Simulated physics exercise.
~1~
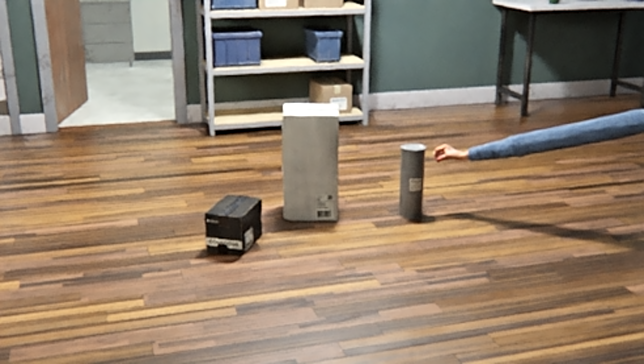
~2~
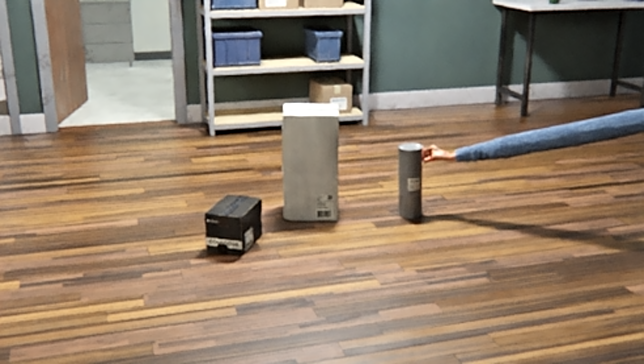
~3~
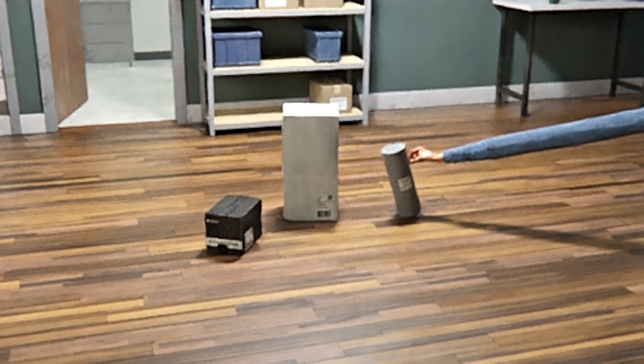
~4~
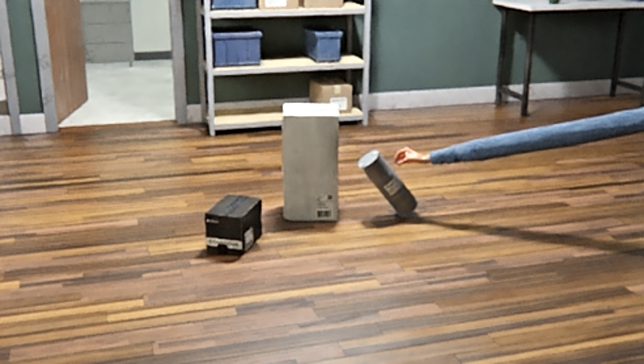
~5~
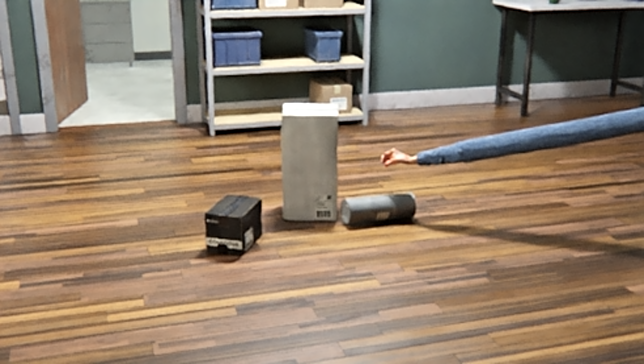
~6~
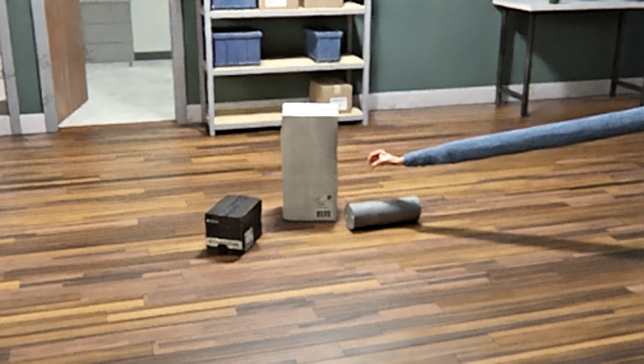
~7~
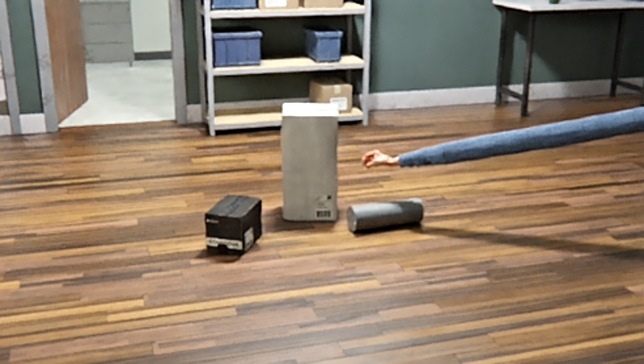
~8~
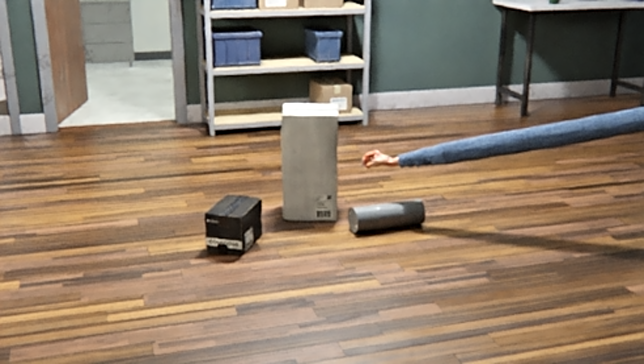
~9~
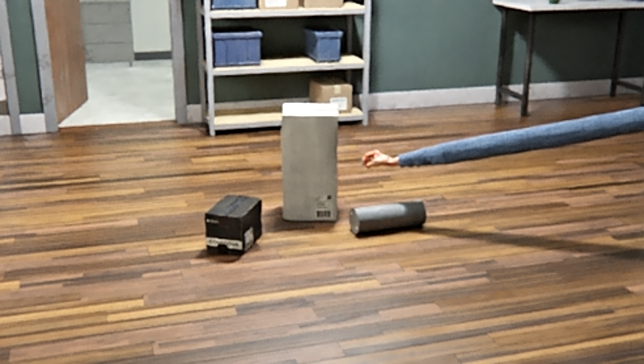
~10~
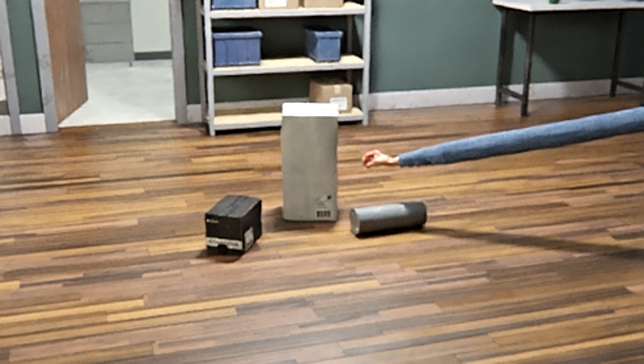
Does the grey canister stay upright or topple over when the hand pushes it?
The grey canister topples over and ends up lying on its side on the wooden floor.
A hand pushes a standing grey canister leftward until it topples onto its side.
